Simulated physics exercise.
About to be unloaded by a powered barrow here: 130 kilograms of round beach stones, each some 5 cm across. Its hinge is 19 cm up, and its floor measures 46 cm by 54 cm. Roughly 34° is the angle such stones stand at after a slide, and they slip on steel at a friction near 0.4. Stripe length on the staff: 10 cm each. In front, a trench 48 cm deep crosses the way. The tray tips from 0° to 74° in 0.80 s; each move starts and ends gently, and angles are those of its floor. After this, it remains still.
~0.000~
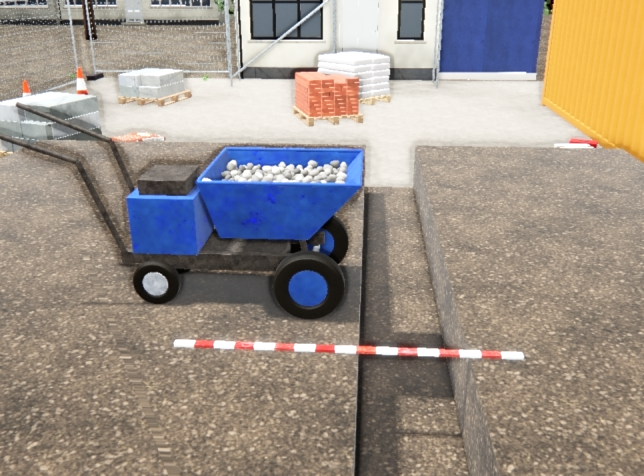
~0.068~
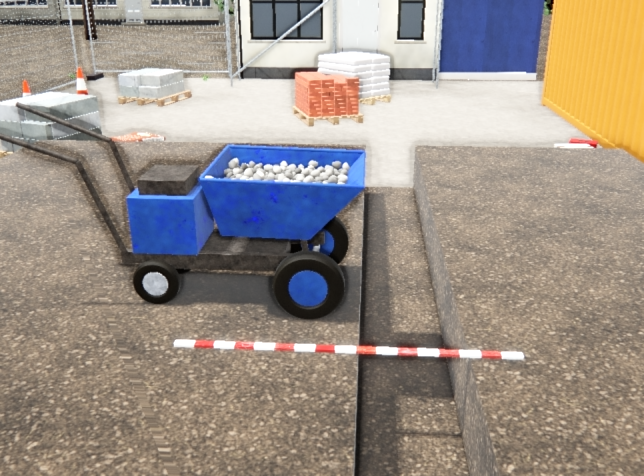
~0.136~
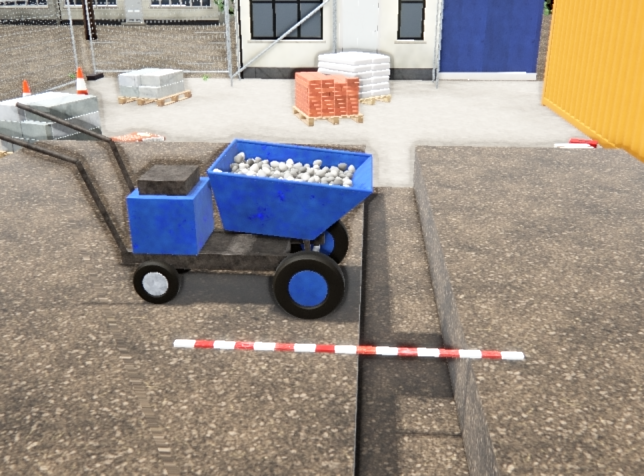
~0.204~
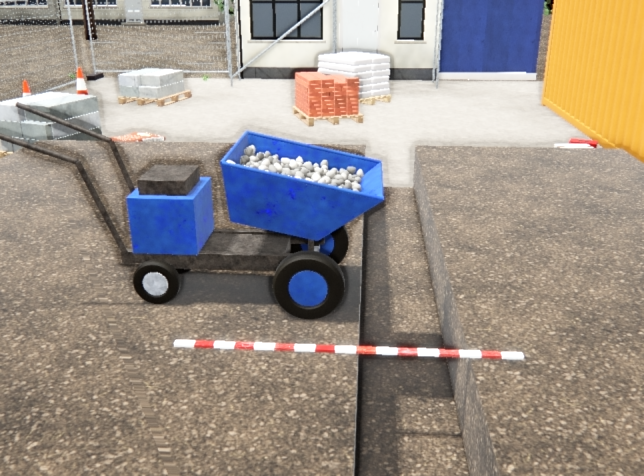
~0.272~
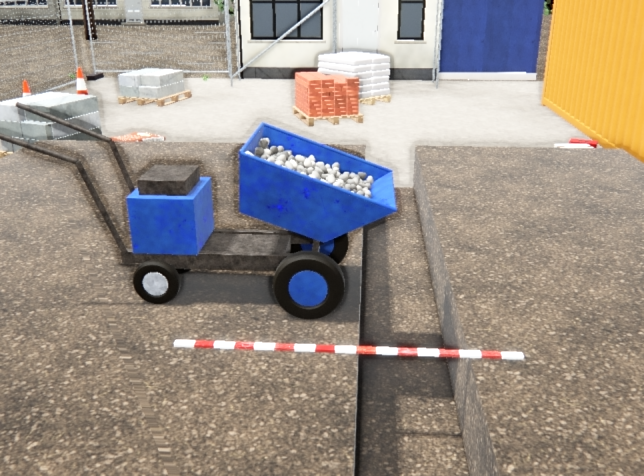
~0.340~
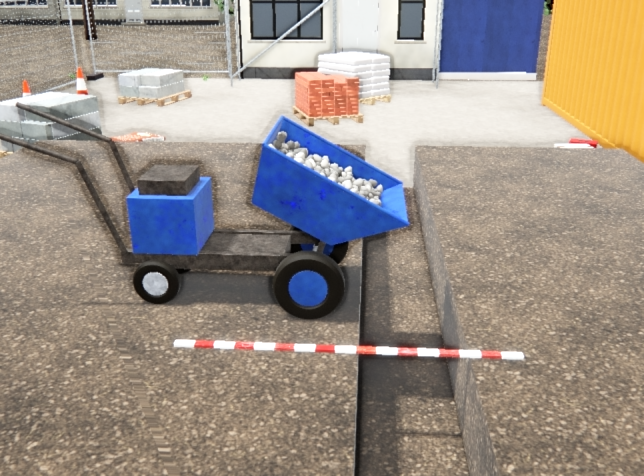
We see a blue powered barrow loaded with pale rounded stones standing beside a trench, near a red-and-white staff; its tray starts level, then tilts steadily forward to the right, its rear rising while the wheels stay still.
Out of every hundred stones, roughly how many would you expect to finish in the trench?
Close to 57 in every hundred.
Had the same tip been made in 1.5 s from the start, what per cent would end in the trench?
Near 65 per cent.
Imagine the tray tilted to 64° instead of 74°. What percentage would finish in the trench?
Roughly 50 per cent would end in the trench.
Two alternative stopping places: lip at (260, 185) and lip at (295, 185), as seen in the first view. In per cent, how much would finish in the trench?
The first start gives about 85 per cent, the second about 100.
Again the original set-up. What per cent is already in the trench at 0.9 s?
By then, around 25 percent.
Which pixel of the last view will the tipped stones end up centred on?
Their centre sits close to (444, 354).
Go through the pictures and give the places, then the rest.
Lip at (361, 186), floor tilted 0°, highest stones at (288, 173), in the first frame.
Lip at (364, 187), floor tilted 2°, highest stones at (277, 172); the stones move at 0.3 m/s on average, in the second frame.
Lip at (372, 192), floor tilted 6°, highest stones at (254, 164); the stones move at 0.6 m/s on average, in the third frame.
Lip at (383, 199), floor tilted 12°, highest stones at (254, 157); the stones move at 0.9 m/s on average, in the fourth frame.
Lip at (396, 210), floor tilted 20°, highest stones at (267, 149); the stones move at 1.0 m/s on average, in the fifth frame.
The tray is at 29°, its lip at (408, 225); the top of the load is at (280, 144); the stones move at 1.2 m/s on average, in the sixth frame.
After 0.6 s the floor is at 62°; 100 % in the tray; the foremost stones are at (424, 255).
After 0.9 s the floor is at 74°; 53 % in the tray, 26 % in the trench, 20 % past the trench; the foremost stones are at (508, 297).
After 1.2 s the floor is at 74°; 10 % in the tray, 47 % in the trench, 43 % past the trench; the foremost stones are at (634, 313).
After 3.2 s the floor is at 74°; 0 % in the tray, 57 % in the trench, 43 % past the trench; the foremost stones are past the picture's edge.
